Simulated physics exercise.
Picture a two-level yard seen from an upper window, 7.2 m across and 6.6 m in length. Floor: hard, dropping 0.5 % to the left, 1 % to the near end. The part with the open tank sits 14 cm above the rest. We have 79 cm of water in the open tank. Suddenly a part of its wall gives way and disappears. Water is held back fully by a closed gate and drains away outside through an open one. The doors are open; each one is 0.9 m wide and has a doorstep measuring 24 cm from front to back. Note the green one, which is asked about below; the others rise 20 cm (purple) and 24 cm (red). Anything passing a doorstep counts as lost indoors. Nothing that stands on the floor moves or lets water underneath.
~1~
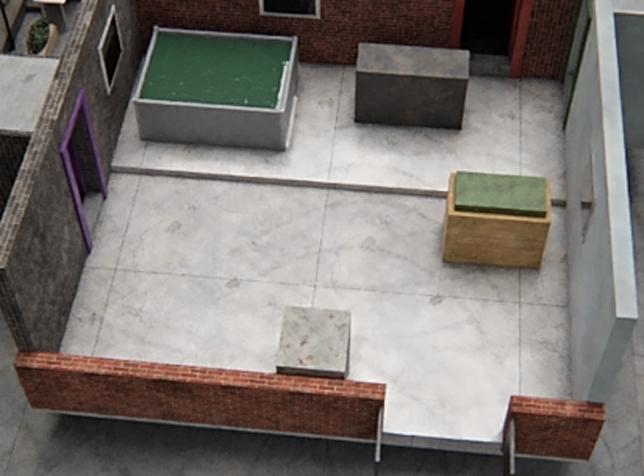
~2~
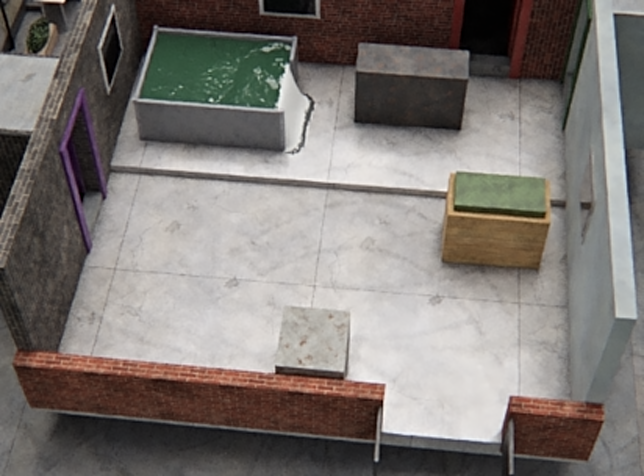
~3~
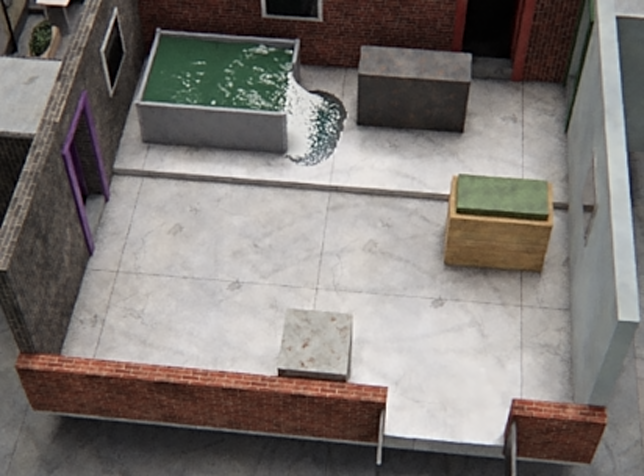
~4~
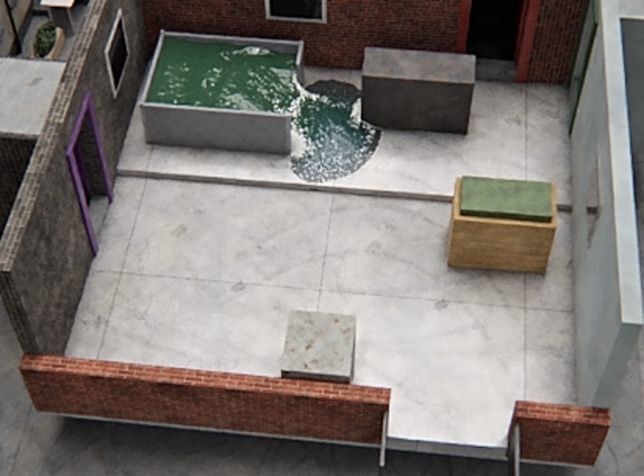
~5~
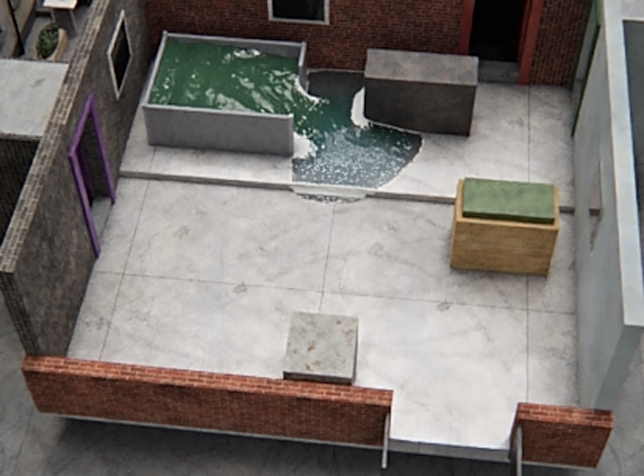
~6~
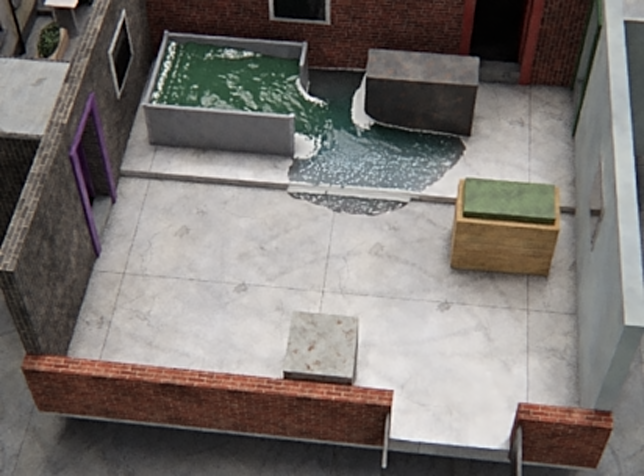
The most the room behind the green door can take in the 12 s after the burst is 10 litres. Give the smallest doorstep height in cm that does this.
Roughly 14.5 cm is needed.
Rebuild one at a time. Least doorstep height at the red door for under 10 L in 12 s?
For red: Close to 9.5 cm.
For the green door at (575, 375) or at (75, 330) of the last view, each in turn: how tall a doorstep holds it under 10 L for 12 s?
8.0 and 8.0 cm.
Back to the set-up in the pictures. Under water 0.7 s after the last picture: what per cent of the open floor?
Wet share: Around 30 %.
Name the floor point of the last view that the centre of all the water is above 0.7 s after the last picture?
I'd say around (288, 125).
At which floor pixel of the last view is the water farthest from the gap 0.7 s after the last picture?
At about (564, 220).
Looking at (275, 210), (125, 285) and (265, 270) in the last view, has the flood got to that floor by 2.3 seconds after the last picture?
Taking the spots one by one: Untouched, untouched, untouched.
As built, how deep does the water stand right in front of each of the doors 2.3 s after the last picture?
Purple door 0 cm, red door 3 cm, green door 19 cm.
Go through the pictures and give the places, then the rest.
The open tank at (218, 72) is whole and still, 79 cm deep; the green door at (575, 58) is dry, in the first frame.
Water pours out at (286, 109) and has run 0.3 m, to (310, 108); about 10 cm deep outside, 79 cm at the back, in the second frame.
The front is at (340, 123), 0.8 m from the gap at (289, 114); 1.0 m2 of floor is wet, 79 cm left at the back, in the third frame.
The gap is at (292, 117), the front 1.4 m out at (374, 143); the back of the open tank holds 79 cm, in the fourth frame.
Water pours out at (295, 119) and has run 2.0 m, to (418, 142); about 7 cm deep outside, 76 cm at the back, in the fifth frame.
Water pours out at (296, 119) and has run 2.7 m, to (460, 148); about 6 cm deep outside, 68 cm at the back; the green door at (585, 65), 4.6 m from the gap, is still 2.1 m from the nearest water, in the sixth frame.
Then, 0.7 s after the last picture water covers 30 % of the floor, deepest (49 cm) near (355, 121); it has not reached the green door.
Then, 2.3 s after the last picture water covers 55 % of the floor, deepest (36 cm) near (529, 227); 19 cm at the green door, 0 litres in over its 27 cm doorstep.
Then, 11.3 s after the last picture water covers 90 % of the floor, deepest (13 cm) near (482, 223); 2 cm at the green door, 0 litres in over its 27 cm doorstep.
At the green door as built, the water peaked near 20 cm, 2.1 s after the last picture.
With a doorstep of 13.5 cm, 14 litres would have come in within the 12 s; with 18 cm, 2 litres. So under 10 litres takes about 14.5 cm.
